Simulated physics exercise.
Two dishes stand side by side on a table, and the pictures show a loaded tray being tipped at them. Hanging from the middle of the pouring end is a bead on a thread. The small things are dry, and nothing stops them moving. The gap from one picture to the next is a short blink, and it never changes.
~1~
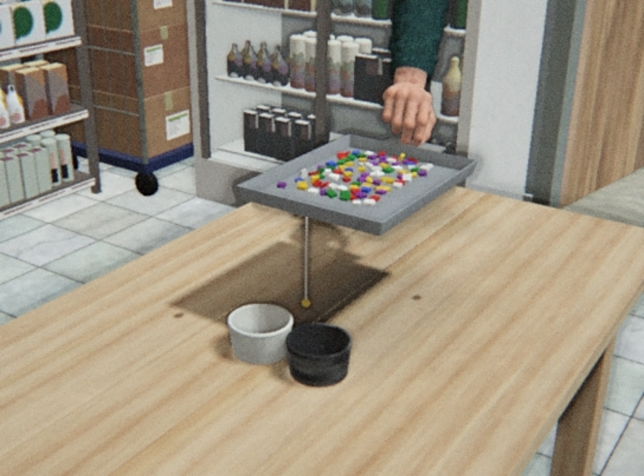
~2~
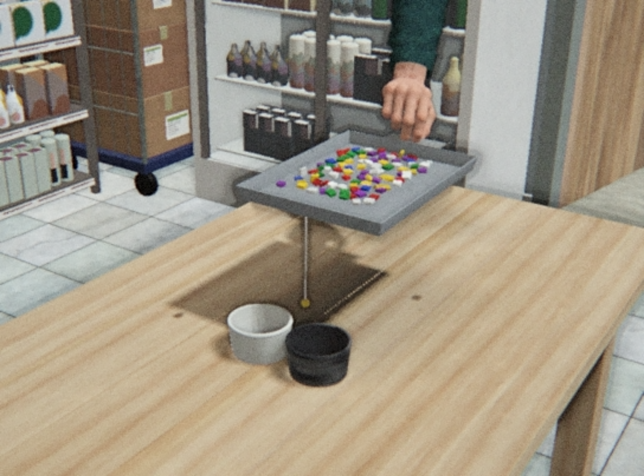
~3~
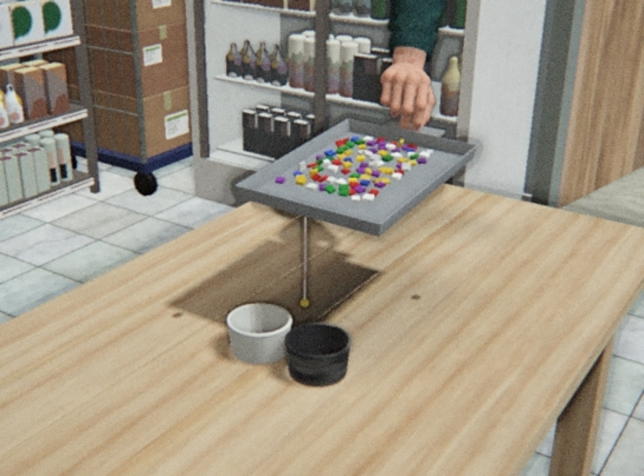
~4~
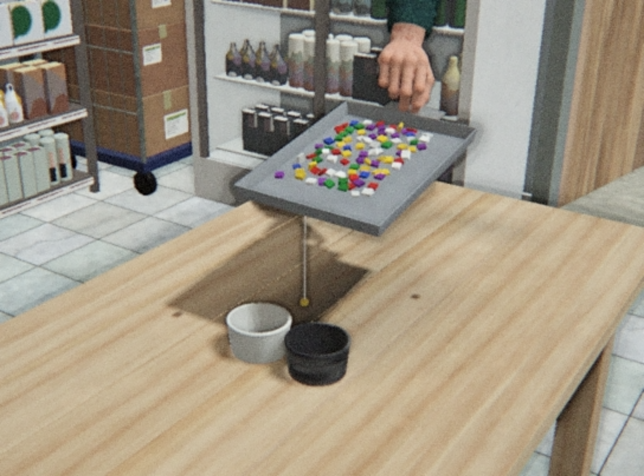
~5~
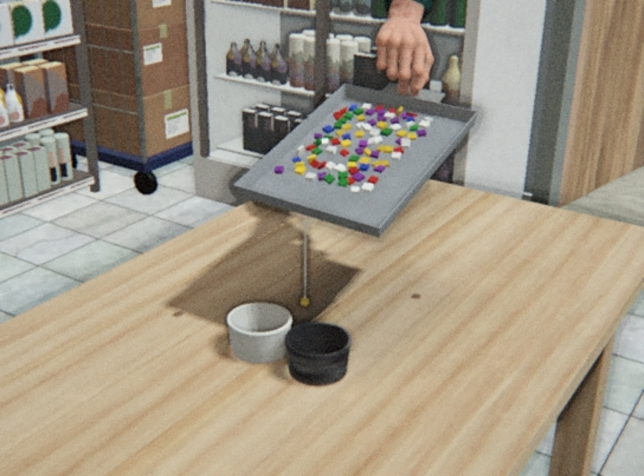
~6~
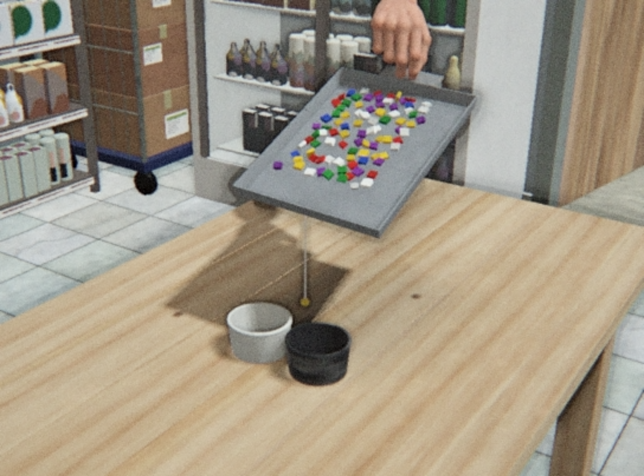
At the start, a hand holds a gray tray of colorful mosaic tiles level above a wooden table, with a white dish and a black dish below. Then the hand lifts the far end, and the tray slants more and more steeply toward the viewer, the tiles still on it.
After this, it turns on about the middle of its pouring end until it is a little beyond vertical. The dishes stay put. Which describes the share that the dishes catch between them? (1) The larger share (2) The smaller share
The larger share.
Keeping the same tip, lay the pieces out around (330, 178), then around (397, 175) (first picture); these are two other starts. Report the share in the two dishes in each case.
Roughly 60 per cent, then roughly 40 per cent.
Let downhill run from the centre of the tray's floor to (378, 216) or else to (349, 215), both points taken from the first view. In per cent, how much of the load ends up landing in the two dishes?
0 % and 30 %.
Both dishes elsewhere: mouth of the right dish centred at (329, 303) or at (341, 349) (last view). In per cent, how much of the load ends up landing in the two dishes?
You'd get 0 in a hundred the first time and 60 in a hundred the second.
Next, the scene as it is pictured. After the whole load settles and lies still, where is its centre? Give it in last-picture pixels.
Somewhere close to (303, 362) in the last picture.
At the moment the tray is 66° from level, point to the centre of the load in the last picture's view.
The load is centred near (316, 190).
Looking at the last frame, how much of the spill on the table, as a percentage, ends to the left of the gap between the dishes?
About 50 percent of the spill.
Shortly afterwards, tray tipped steeply; the whole lot on the tray.
Next, tray tipped past a quarter turn; near a third on the tray; a little in the right dish; a little in the left dish; near a quarter outside both; a little in the air.
Some moments later, tray tipped past a quarter turn; near a third in the right dish; near a third in the left dish; near a third outside both.
In the end, tray tipped past a quarter turn; near a third in the right dish; near a third in the left dish; near a third outside both.
